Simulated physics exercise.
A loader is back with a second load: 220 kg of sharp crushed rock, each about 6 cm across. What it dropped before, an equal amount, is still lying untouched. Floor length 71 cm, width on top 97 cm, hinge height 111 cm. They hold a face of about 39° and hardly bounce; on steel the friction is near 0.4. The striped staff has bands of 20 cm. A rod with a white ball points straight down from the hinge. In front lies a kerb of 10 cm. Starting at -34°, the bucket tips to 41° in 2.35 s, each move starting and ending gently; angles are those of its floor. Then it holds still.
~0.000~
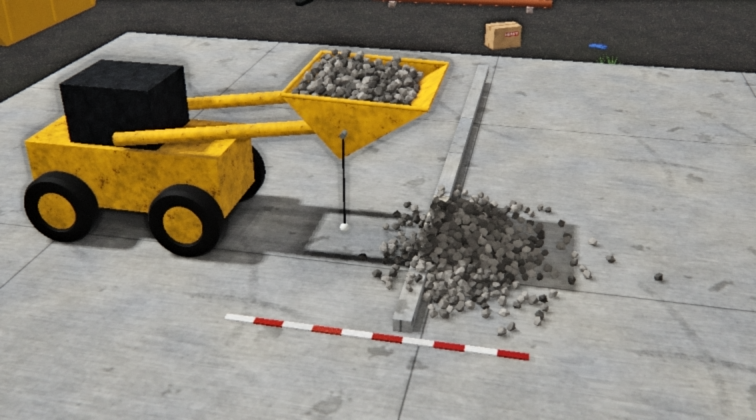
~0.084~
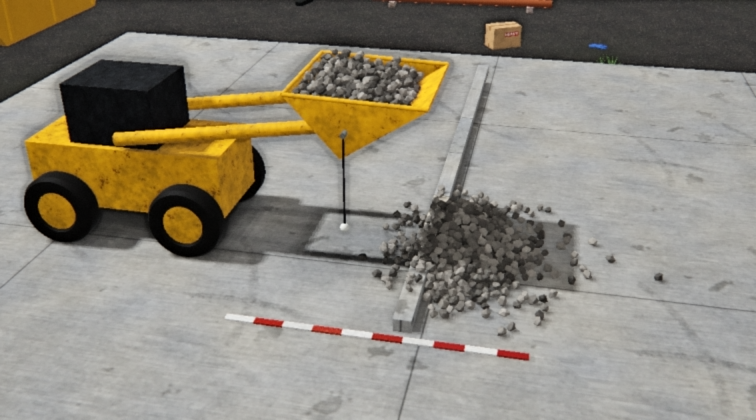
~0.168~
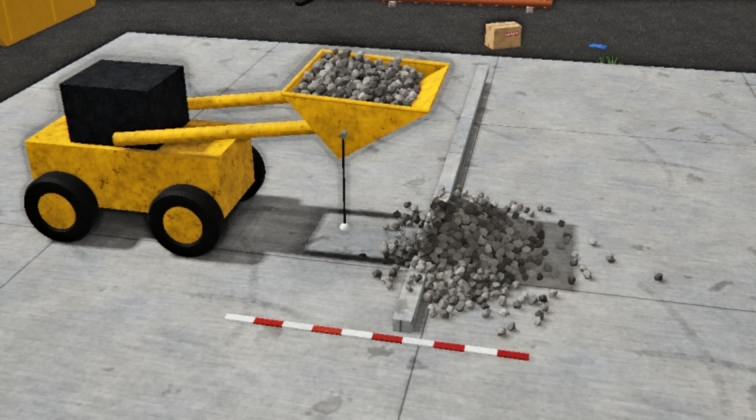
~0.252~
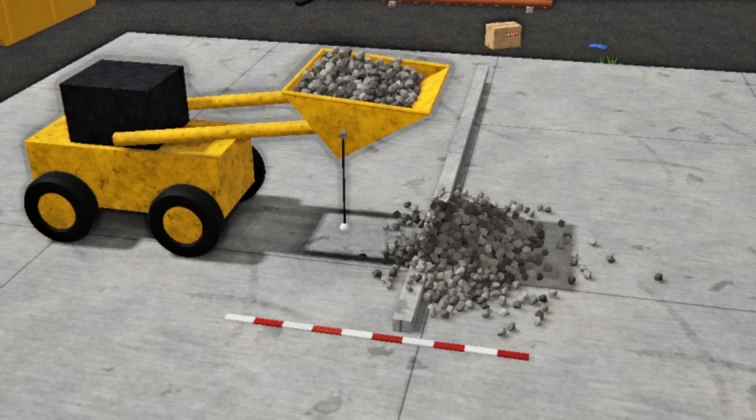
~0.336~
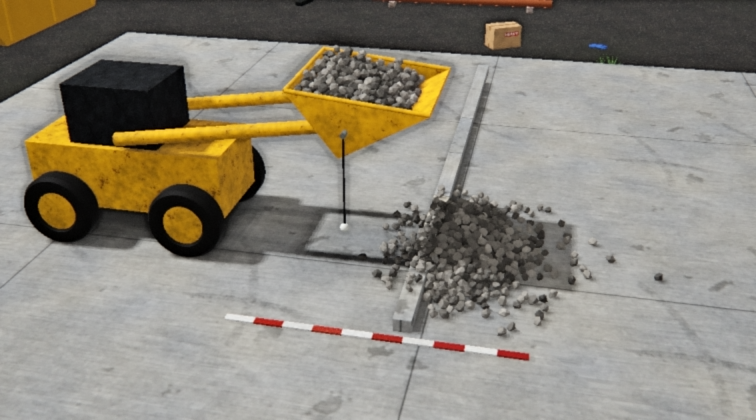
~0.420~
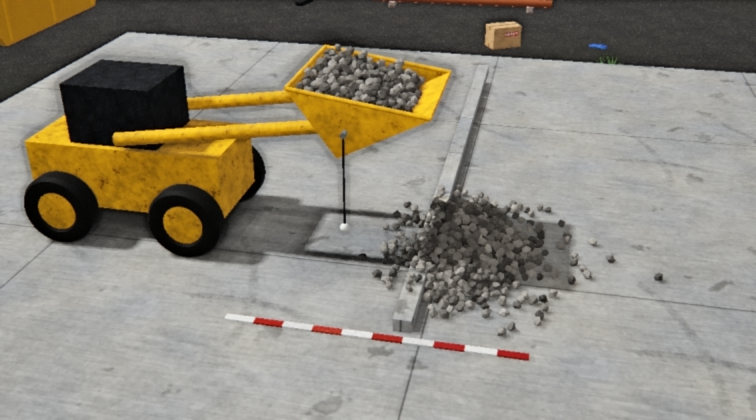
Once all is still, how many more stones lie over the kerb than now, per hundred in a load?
Close to 67 parts in a hundred.
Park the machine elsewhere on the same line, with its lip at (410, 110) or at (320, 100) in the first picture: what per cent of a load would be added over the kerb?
Near 40 per cent from the first place, 0 from the second.
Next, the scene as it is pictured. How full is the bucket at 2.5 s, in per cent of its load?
It holds some 10 per cent.
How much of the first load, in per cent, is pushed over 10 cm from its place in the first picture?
About 10 per cent.
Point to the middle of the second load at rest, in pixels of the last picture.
Their middle is at about (451, 234).
After 1.8 s the floor is at 29°; in per cent of one load, 92 in the bucket, 21 on this side of the kerb, 87 over the kerb; the foremost stones are at (594, 264).
After 2.5 s the floor is at 41°; in per cent of one load, 10 in the bucket, 50 on this side of the kerb, 140 over the kerb; the foremost stones are at (594, 264).
After 2.8 s the floor is at 41°; in per cent of one load, 0 in the bucket, 47 on this side of the kerb, 153 over the kerb; the foremost stones are at (594, 264).
After 5.2 s the floor is at 41°; in per cent of one load, 0 in the bucket, 47 on this side of the kerb, 153 over the kerb; the foremost stones are at (594, 264). Net gain over the kerb, 67.
